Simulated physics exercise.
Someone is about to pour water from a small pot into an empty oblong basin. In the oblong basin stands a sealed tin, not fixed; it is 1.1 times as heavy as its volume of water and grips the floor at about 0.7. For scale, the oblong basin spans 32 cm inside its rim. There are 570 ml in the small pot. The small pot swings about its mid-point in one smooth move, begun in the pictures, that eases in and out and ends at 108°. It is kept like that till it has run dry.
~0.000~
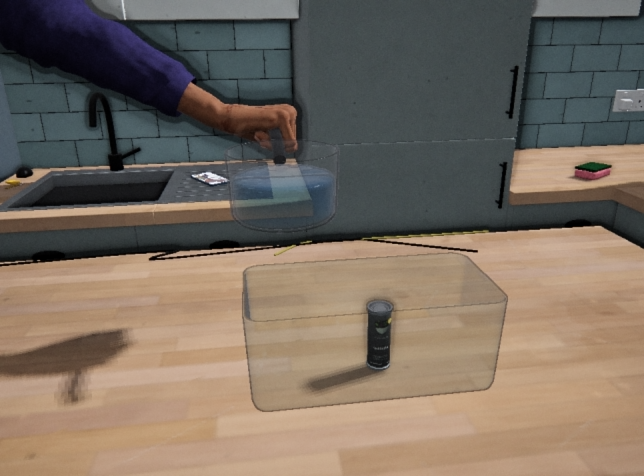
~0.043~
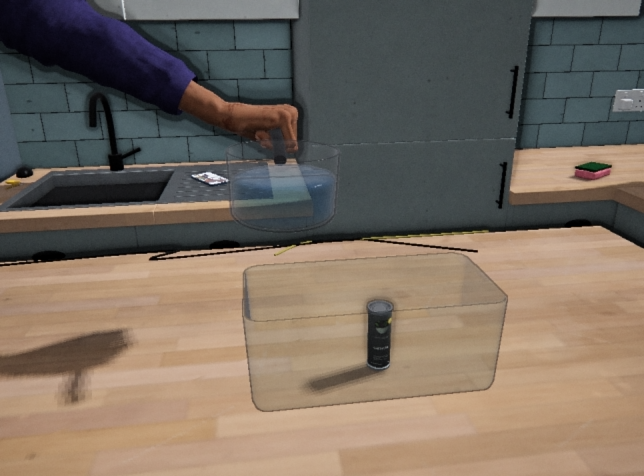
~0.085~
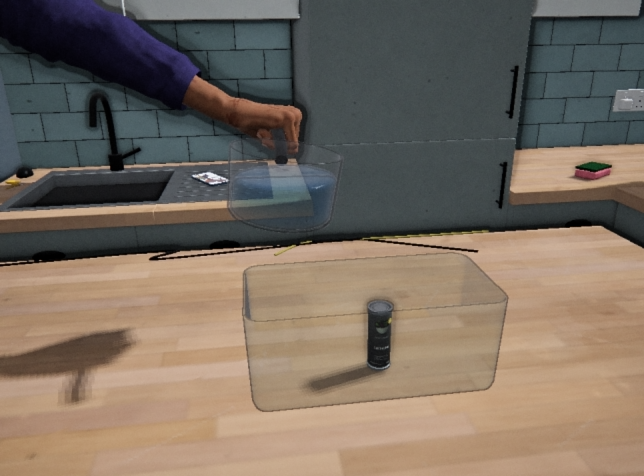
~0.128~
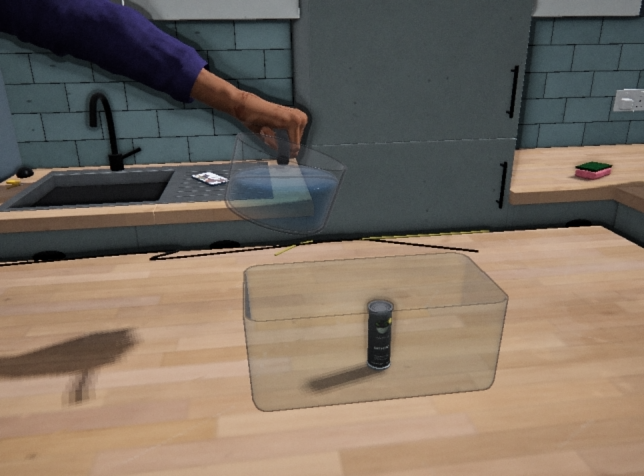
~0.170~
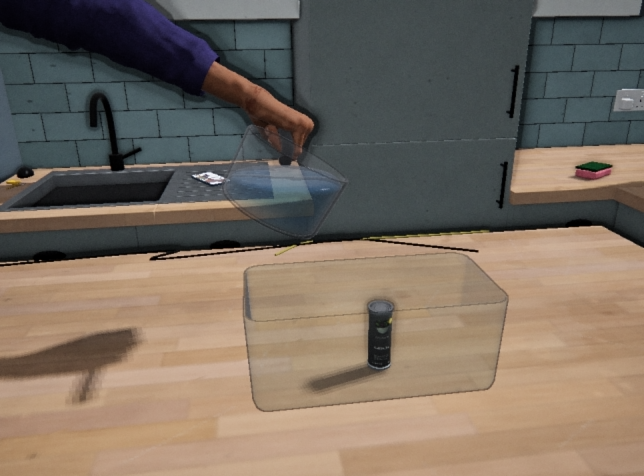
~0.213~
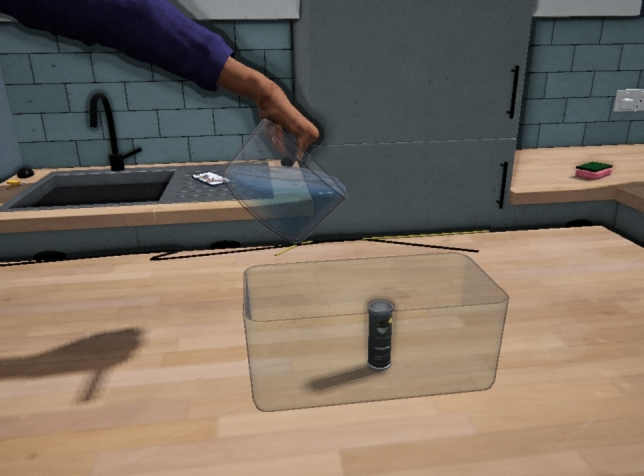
A hand in a purple sleeve held a small clear pot of blue water above a see-through oblong basin with a dark tin inside, then smoothly tilted the pot steeply to the right.
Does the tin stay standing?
The tin falls.
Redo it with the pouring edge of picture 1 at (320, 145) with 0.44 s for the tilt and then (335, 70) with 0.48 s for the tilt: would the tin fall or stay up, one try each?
First it topples; then it stays up.
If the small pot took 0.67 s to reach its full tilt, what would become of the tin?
Then it remains upright.
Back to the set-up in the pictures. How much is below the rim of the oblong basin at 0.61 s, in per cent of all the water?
Near 86 in a hundred.
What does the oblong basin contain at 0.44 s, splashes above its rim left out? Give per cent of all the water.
Near 28 in a hundred.
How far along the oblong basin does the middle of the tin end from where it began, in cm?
About 8.5 cm.
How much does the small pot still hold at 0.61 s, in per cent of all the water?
About 6 per cent.
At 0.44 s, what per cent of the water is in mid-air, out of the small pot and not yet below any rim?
Some 46 per cent.
After 0.44 s the tilt is 106° and 26 per cent is still to pour; the tin stands where it began.
After 0.61 s the tilt is 108° and 6 per cent is still to pour; the tin stands 2 cm from where it began.
After 0.79 s the tilt is 108° and 0 per cent is still to pour; the tin leans 59°.
After 0.98 s the tilt is 108° and 0 per cent is still to pour; the tin lies on its side.
In the end the tin lies on its side.
